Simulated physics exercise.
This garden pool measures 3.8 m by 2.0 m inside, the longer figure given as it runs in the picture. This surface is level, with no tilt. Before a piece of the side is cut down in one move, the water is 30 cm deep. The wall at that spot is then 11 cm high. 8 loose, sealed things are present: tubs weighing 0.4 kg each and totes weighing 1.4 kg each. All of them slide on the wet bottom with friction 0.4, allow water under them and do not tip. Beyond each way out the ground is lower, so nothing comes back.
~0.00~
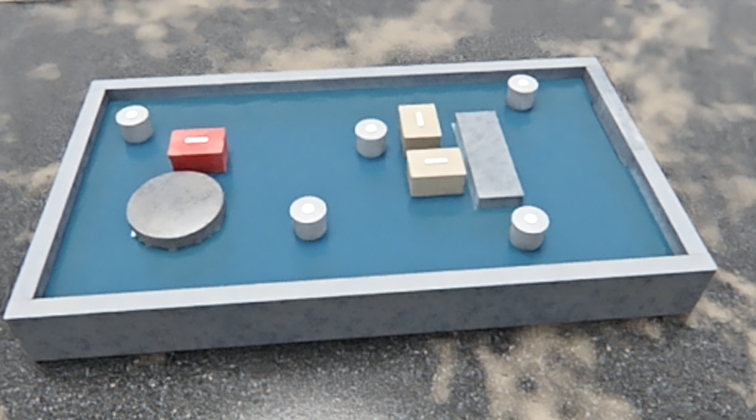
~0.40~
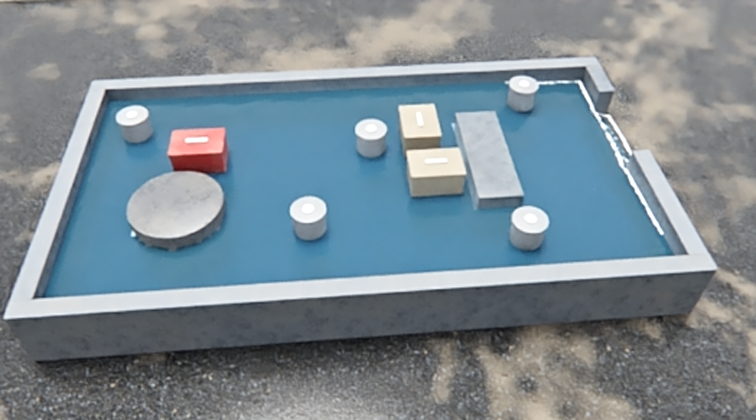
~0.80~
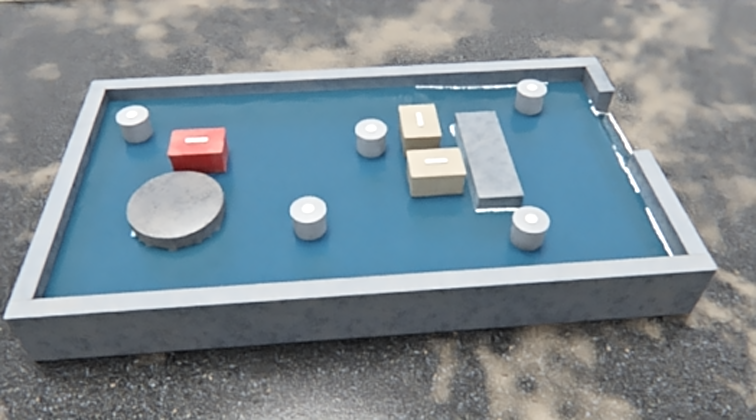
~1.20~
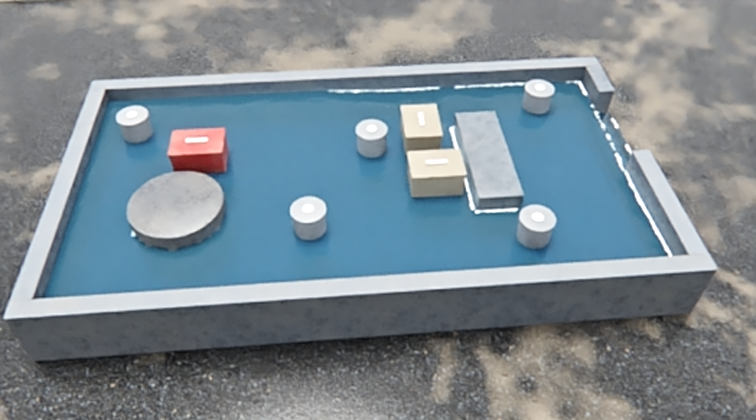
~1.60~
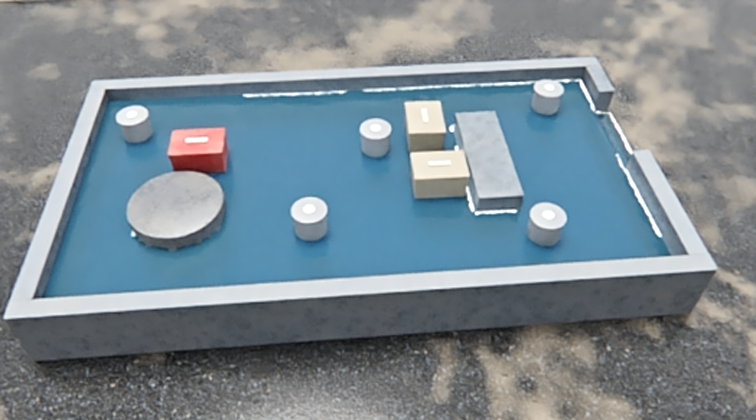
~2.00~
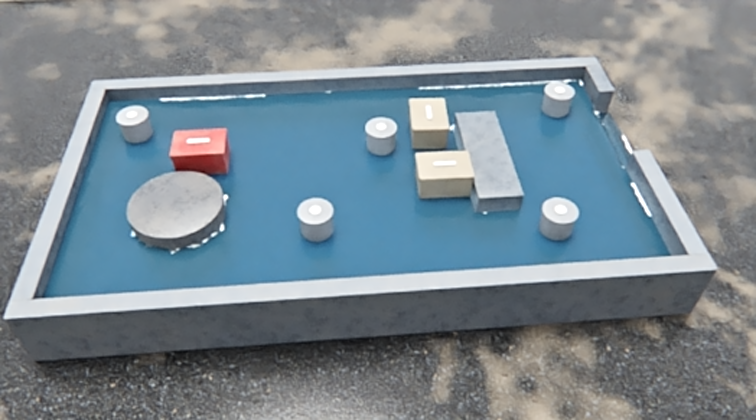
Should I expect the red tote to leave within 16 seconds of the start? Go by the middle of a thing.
The red tote does not get out.
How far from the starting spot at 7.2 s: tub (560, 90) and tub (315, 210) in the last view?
For the first it's gone out, and for the second it's 30 cm.
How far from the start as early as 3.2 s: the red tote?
By then it has shifted roughly 20 cm.
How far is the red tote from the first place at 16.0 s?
60 centimetres.
After 3.2 s the red tote is near (220, 146), 0.2 m from its start, afloat; 0 of 8 are out; 8 afloat.
After 7.2 s the red tote is near (238, 148), 0.3 m from its start, afloat; 1 of 8 are out; 7 afloat.
After 12.0 s the red tote is near (267, 152), 0.5 m from its start, afloat; 1 of 8 are out; 7 afloat.
After 16.0 s the red tote is near (292, 154), 0.6 m from its start, afloat; 1 of 8 are out; 7 afloat.
